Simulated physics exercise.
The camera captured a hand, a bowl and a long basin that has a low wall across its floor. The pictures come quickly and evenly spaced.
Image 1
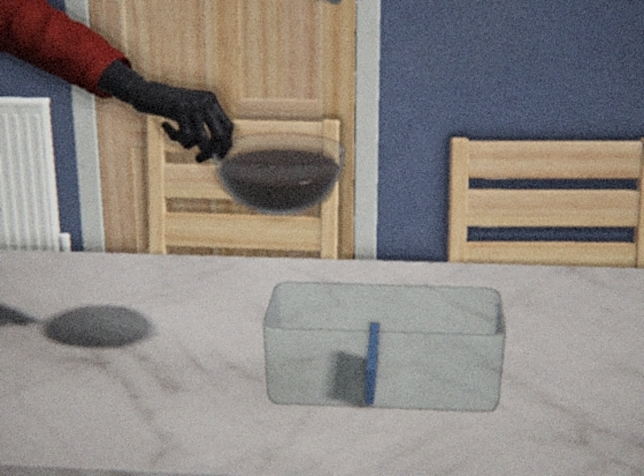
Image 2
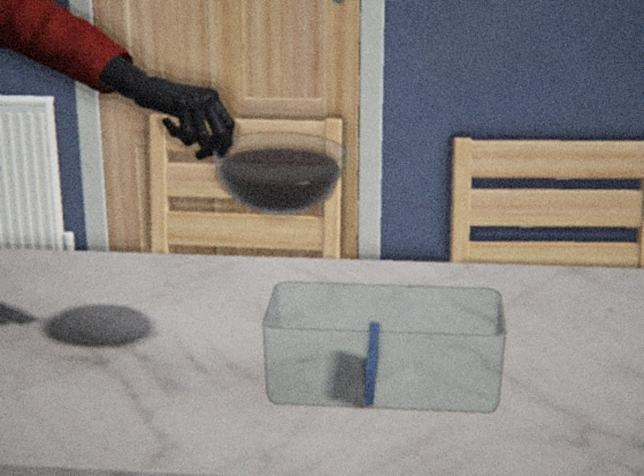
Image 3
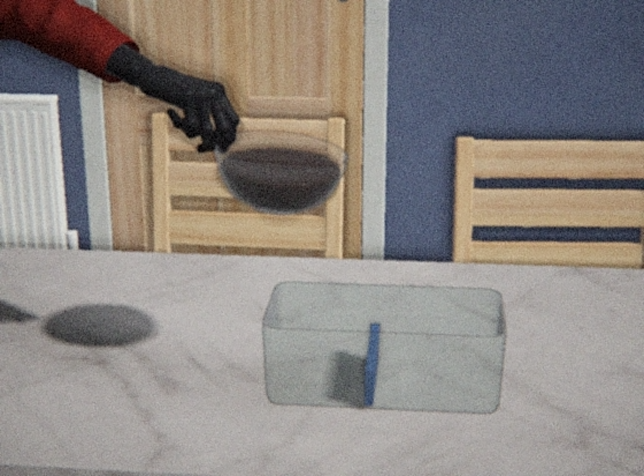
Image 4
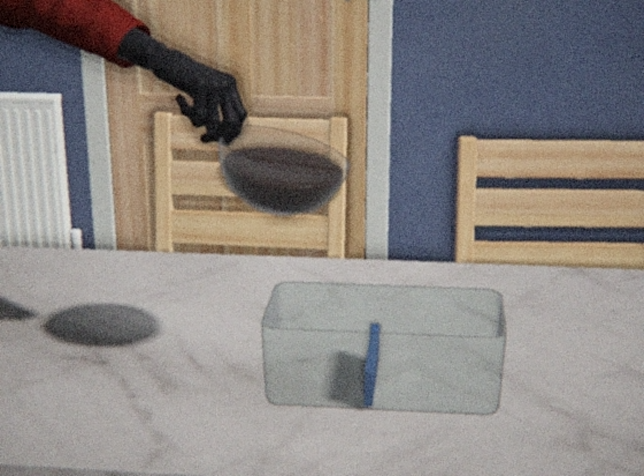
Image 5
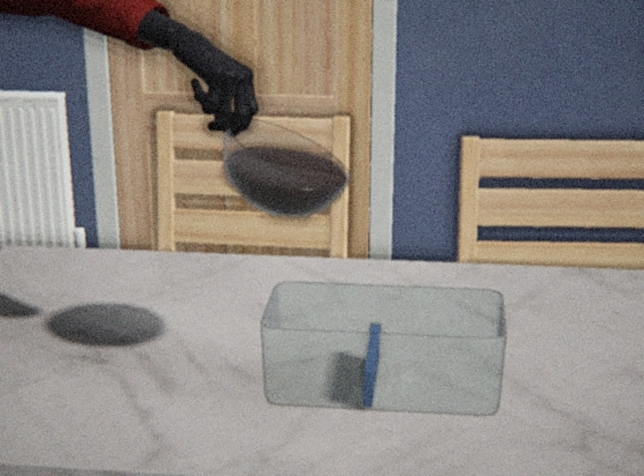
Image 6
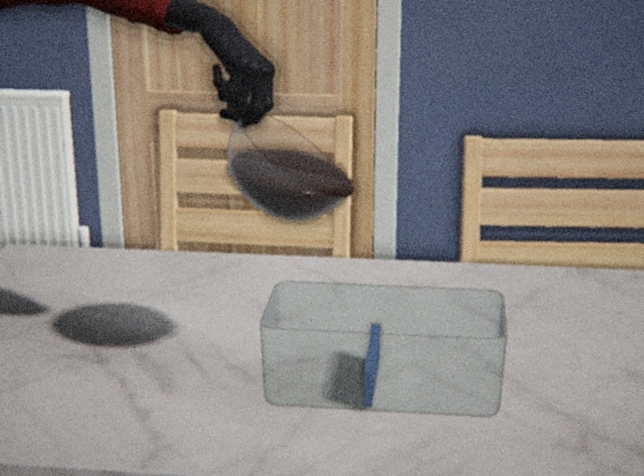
The video shows a dark hand in a red sleeve holding a clear bowl of dark liquid above a marble table with a long clear basin, tilting the bowl rightward, slightly at first and then more steeply.
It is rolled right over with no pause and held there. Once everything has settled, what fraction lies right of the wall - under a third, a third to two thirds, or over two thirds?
The part right of the wall will probably range from one third to two thirds.
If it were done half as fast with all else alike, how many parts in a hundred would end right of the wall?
Near 70 in a hundred.
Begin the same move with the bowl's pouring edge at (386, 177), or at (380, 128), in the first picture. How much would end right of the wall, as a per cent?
It comes to 75 % the first time and 75 % the second.
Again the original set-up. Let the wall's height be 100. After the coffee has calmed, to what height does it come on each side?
Left part: 30 per cent, right part: 30 per cent.
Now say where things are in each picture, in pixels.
In the first frame, it leans 0°; its right rim is at (344, 153); the coffee meets the walls at (220, 163) and (341, 166); the long basin's rim runs from (270, 305) to (502, 312); the wall's top is at (373, 347).
In the second frame, it leans 2°; its right rim is at (345, 154); the coffee meets the walls at (220, 161) and (341, 167).
In the third frame, it leans 7°; its right rim is at (347, 160); the coffee meets the walls at (221, 159) and (342, 169).
In the fourth frame, it leans 14°; its right rim is at (349, 169); the coffee meets the walls at (224, 156) and (344, 173).
In the fifth frame, it leans 24°; its right rim is at (349, 180); the coffee meets the walls at (227, 155) and (348, 176).
In the sixth frame, it leans 37°; its right rim is at (347, 194); the coffee meets the walls at (232, 157) and (337, 178); 3 per cent is over the edge.
A moment on, the bowl is tipped right over and 6 per cent is still to pour, 3 is left of the wall and 35 right of it.
Next, the bowl is tipped right over and 0 per cent is still to pour, 38 is left of the wall and 53 right of it.
Then the bowl is tipped right over and 0 per cent is still to pour, 40 is left of the wall and 52 right of it.
Later the bowl is tipped right over and 0 per cent is still to pour, 42 is left of the wall and 53 right of it.
At rest 42 per cent lies left of the wall, 53 right of it and 5 outside.
